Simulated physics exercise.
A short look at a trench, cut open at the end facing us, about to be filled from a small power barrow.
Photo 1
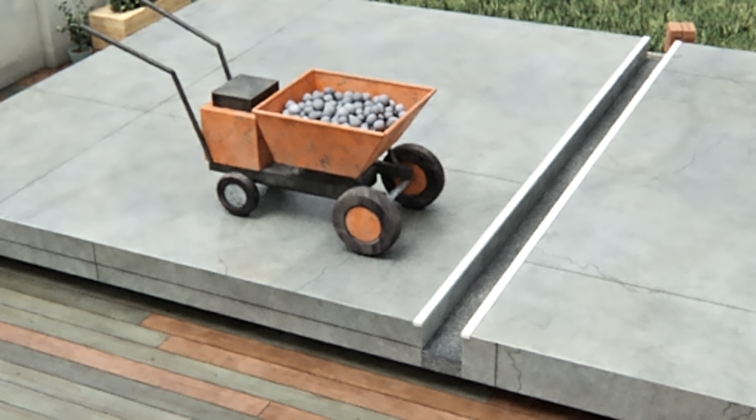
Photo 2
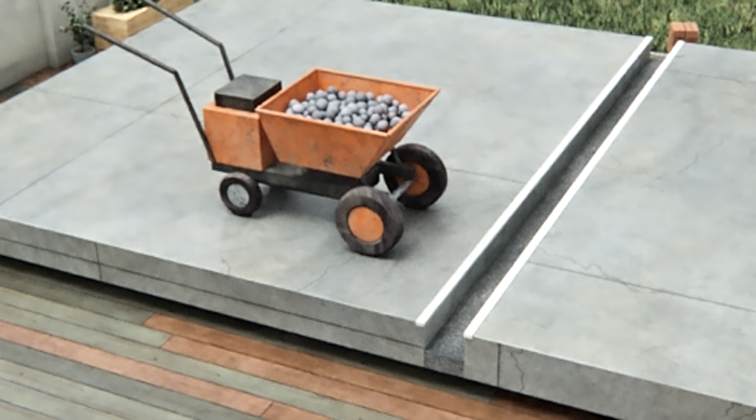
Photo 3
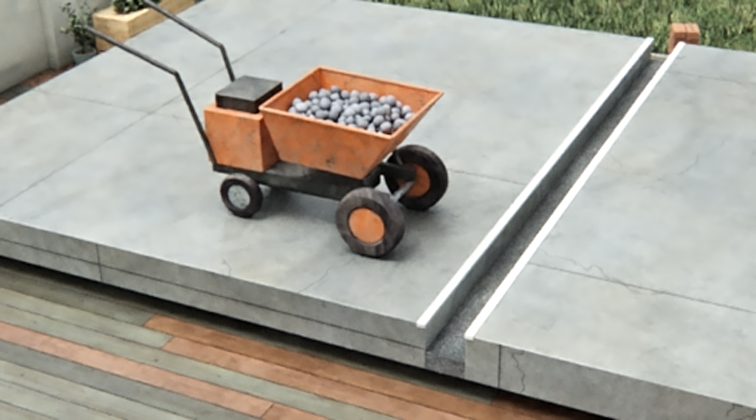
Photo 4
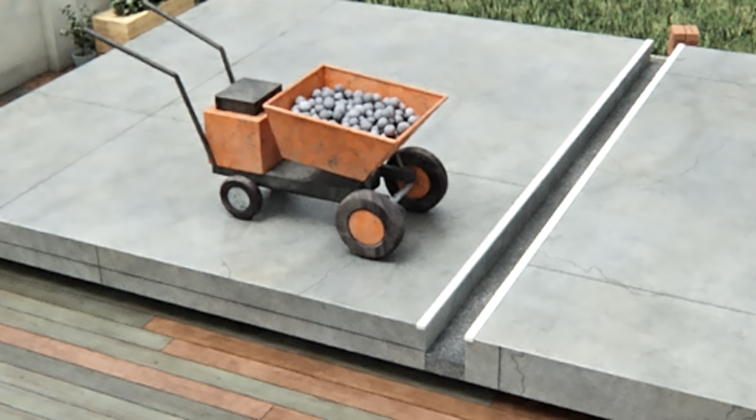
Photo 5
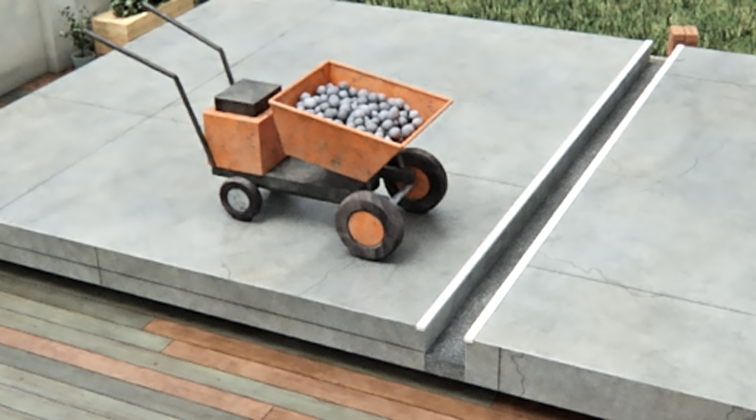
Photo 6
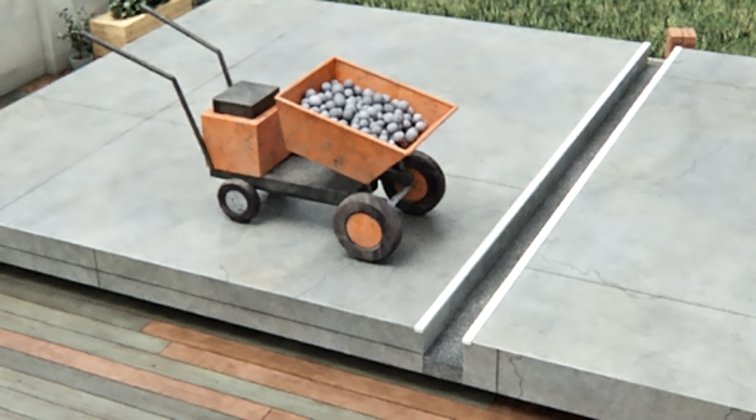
A wide grey concrete slab, seen from above at an angle, lies beside weathered wooden boards, with grass and planters behind. An orange barrow with black handles and four wheels stands left of centre, its skip full of round grey cobbles, facing a narrow white-edged trench on the right. The skip slowly tilts a little forward towards the right, while the wheels stay nearly still and the view barely shifts.
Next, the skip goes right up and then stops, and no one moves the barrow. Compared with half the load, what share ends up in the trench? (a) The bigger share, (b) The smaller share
(a) The bigger share.
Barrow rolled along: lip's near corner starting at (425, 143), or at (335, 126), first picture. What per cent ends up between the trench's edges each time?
The first gives close to 0 per cent and the second 40 per cent.
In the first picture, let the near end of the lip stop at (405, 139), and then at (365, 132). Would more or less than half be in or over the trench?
Place one: The lesser share; place two: The greater share.
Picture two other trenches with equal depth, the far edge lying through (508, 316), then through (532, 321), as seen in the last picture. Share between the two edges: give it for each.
First case 90 %, second case 100 %.
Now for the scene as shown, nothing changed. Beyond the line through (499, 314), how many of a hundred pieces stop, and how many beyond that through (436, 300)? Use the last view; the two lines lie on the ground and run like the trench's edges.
Respectively 20 and 100 %.
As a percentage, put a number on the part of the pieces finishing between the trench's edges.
About 65 per cent.
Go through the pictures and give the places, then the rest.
Lip of the skip (384, 135), level; top of the load (330, 112), round cobbles; first edge of the trench (440, 294); far edge (487, 305), the trench under half as wide as the skip, and about as deep as wide, in the first frame.
Lip of the skip (388, 136), level; top of the load (333, 111), in the second frame.
Lip of the skip (392, 138), tipped barely; top of the load (337, 111), in the third frame.
Lip of the skip (396, 143), tipped barely; top of the load (341, 112), in the fourth frame.
Lip of the skip (402, 147), tipped a little; top of the load (329, 111), in the fifth frame.
Lip of the skip (407, 154), tipped a little; top of the load (334, 109); first edge of the trench (441, 300); far edge (488, 311), in the sixth frame.
Just after the last frame, skip tipped steeply; every one in the skip.
A moment on, skip tipped right over; the larger part in the skip; about a tenth in or heaped over the trench; just a few beyond it; just a few falling.
Further on, skip tipped right over; roughly a quarter in the skip; roughly half in or heaped over the trench; roughly a third beyond it.
When it is over, skip tipped right over; just a few short of the trench; roughly two thirds in or heaped over the trench; roughly a third beyond it.
